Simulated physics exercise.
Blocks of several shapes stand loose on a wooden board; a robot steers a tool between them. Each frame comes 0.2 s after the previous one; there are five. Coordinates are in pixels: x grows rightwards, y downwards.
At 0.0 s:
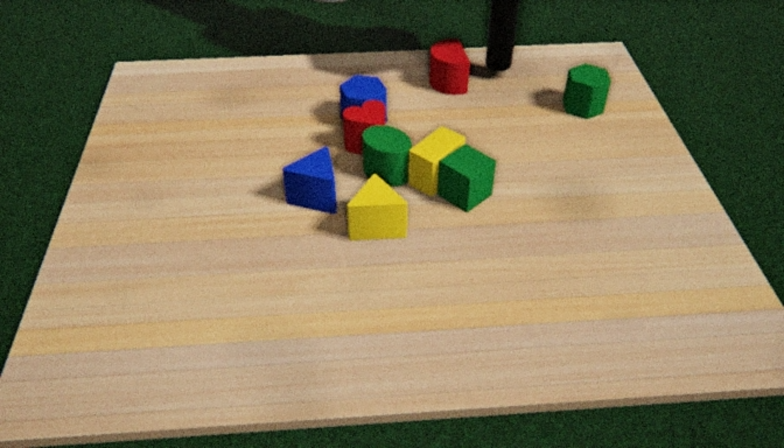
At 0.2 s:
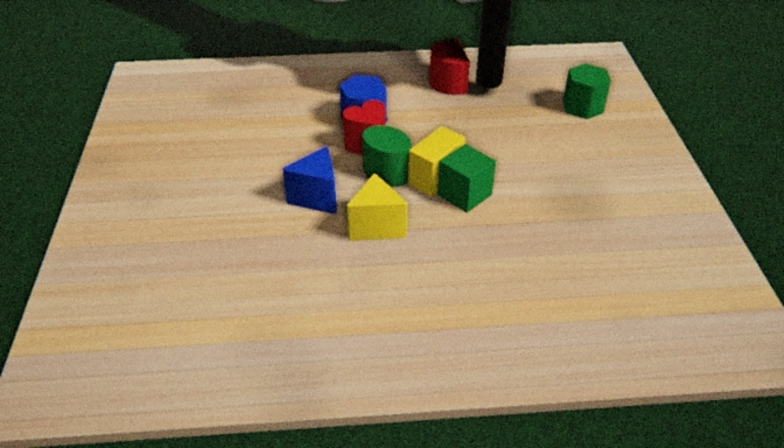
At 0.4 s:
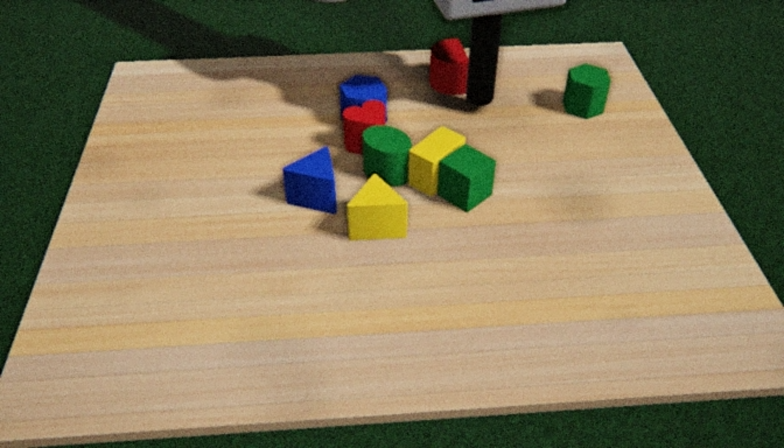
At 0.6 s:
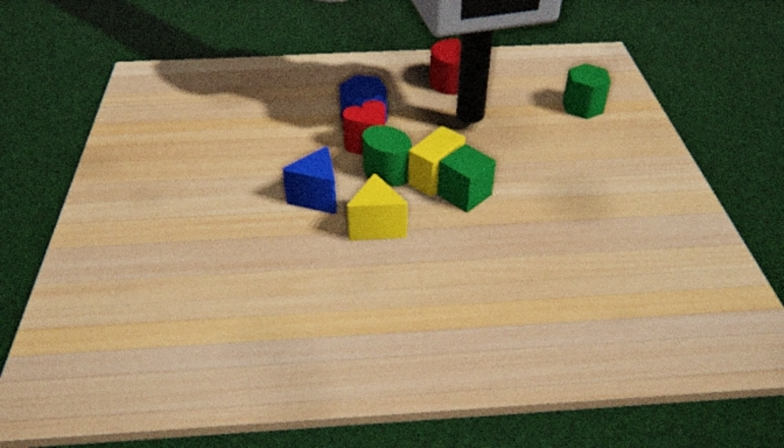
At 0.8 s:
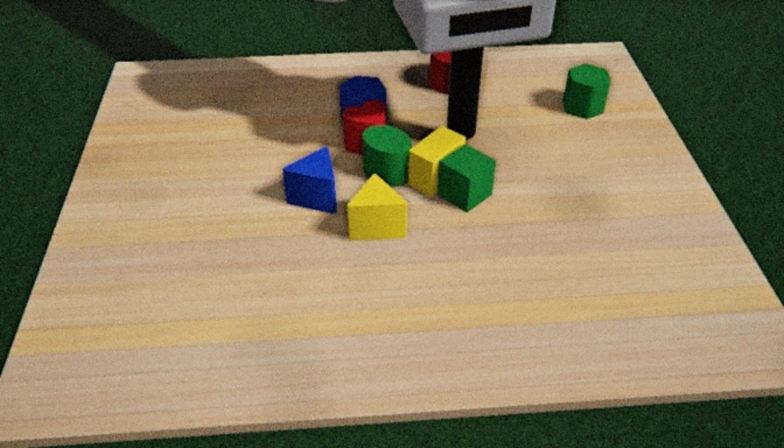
A pale wooden board with faint stripes fills most of the view, seen from above at an angle against dark green. Blue, red, green and yellow blocks cluster above its middle, with a yellow triangular one in front, a red one near the far edge and a green one at right. A black tool slides steadily nearer and slightly left, its grey mount coming into view, while the blocks and camera stay still.
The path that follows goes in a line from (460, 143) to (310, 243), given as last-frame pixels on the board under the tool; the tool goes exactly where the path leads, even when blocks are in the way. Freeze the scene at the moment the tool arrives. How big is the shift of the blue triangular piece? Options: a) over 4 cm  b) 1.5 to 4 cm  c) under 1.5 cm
Letter c.
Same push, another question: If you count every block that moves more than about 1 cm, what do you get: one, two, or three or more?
Number moved: 3+.
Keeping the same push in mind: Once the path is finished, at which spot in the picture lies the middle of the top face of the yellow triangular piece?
Its top middle is near (367, 209).
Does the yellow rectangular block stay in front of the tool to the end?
My answer is no.
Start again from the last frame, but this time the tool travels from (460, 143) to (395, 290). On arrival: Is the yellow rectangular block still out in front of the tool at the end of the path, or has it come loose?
The tool moves past it.
On the path given first. One third of the way, tool (415, 163); green oval (377, 141), turned 15° clockwise; yellow rectangular block (420, 166), turned 35° anticlockwise.
Two thirds of the way, tool (364, 197); yellow triangular piece (374, 201), turned 25° anticlockwise; green oval (351, 146), turned 75° clockwise; yellow rectangular block (414, 181), turned 85° anticlockwise.
At the end, tool (309, 233); blue triangular piece (309, 165); yellow triangular piece (367, 209), turned 75° anticlockwise; green oval (351, 146), turned 75° clockwise; yellow rectangular block (414, 181), turned 85° anticlockwise; green four-sided block not moved.
